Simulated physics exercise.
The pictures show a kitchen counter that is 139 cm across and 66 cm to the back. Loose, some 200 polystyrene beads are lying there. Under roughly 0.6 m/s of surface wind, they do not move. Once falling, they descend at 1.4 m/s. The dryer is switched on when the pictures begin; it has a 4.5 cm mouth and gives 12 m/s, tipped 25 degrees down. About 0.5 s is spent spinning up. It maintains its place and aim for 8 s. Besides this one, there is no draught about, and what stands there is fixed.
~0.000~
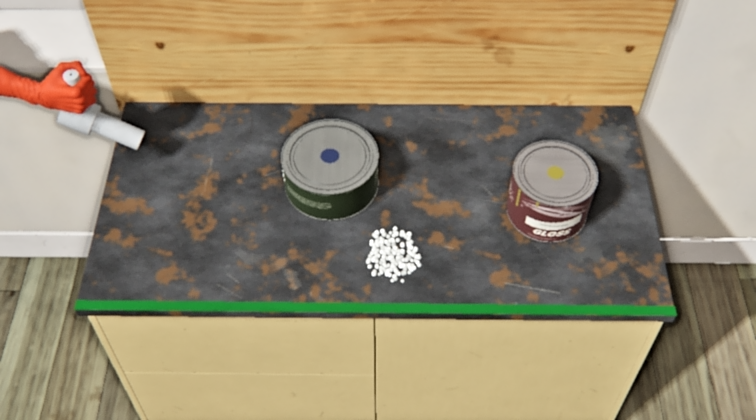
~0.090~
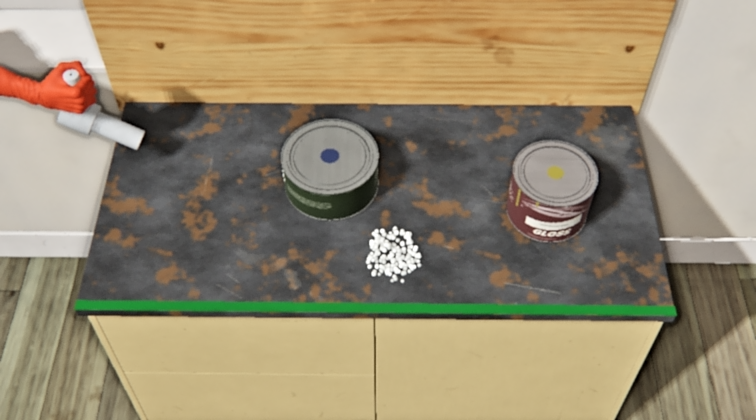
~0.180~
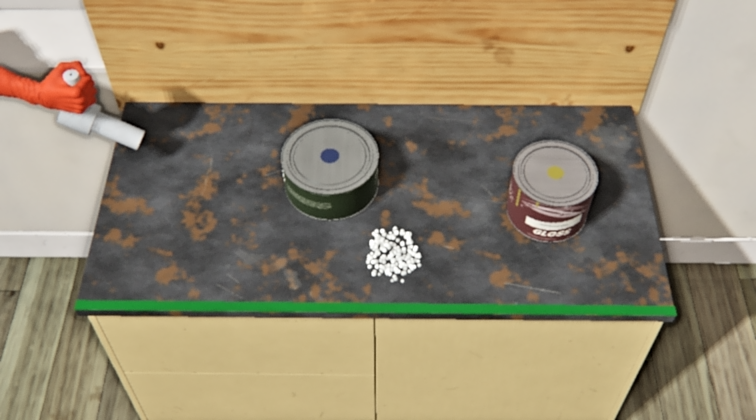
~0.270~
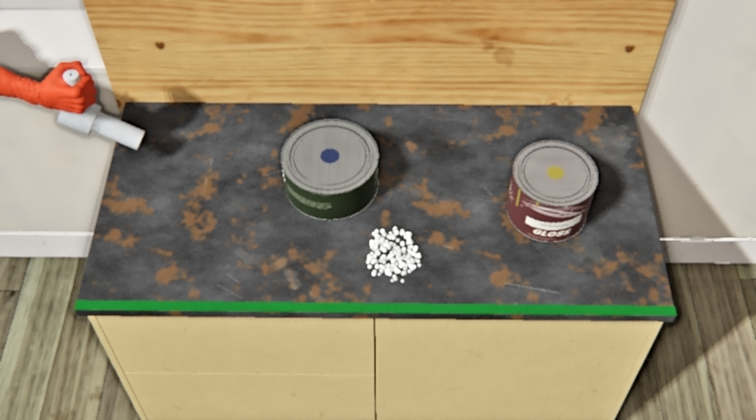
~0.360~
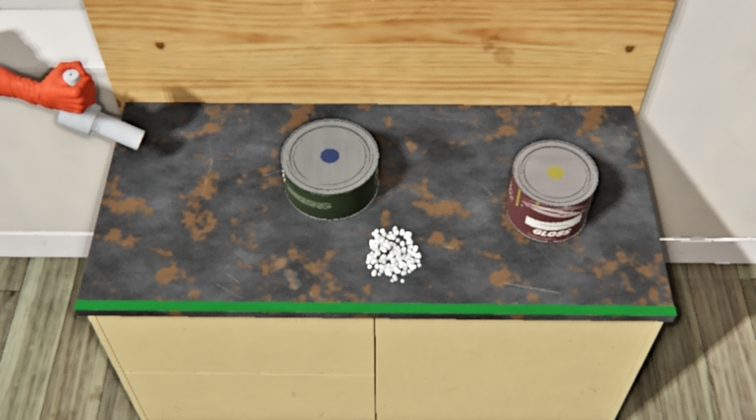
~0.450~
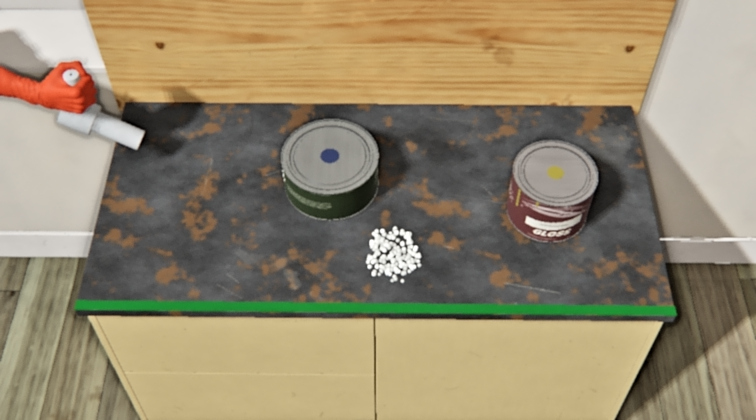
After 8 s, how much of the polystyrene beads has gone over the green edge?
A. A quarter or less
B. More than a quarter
B.
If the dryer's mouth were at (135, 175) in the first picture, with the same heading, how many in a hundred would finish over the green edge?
I'd put it at around 60 per cent.
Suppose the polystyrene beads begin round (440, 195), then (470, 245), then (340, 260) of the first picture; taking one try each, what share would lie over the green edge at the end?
Roughly 0 %, then 2 %, then 80 %.
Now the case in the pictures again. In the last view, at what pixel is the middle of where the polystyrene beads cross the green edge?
Median crossing point, approx. (531, 314).
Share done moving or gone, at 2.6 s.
Close to 50 % of them.
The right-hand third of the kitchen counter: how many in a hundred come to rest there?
Something close to 30 % ends up there.
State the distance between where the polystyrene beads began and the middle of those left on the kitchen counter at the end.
The middle is roughly 50 cm from where it started.
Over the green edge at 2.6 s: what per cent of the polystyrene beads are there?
Roughly 50 per cent.
After 1.6 s the count stands so, 44 % are over the green edge; the middle of those still in play is near (505, 269).
After 2.6 s the count stands so, 52 % are over the green edge; the middle of those still in play is near (573, 270).
After 4.4 s the count stands so, 54 % are over the green edge; the middle of those still in play is near (597, 260).
After 8.0 s, at the end, 54 % are over the green edge; the middle of those still in play is near (596, 262).
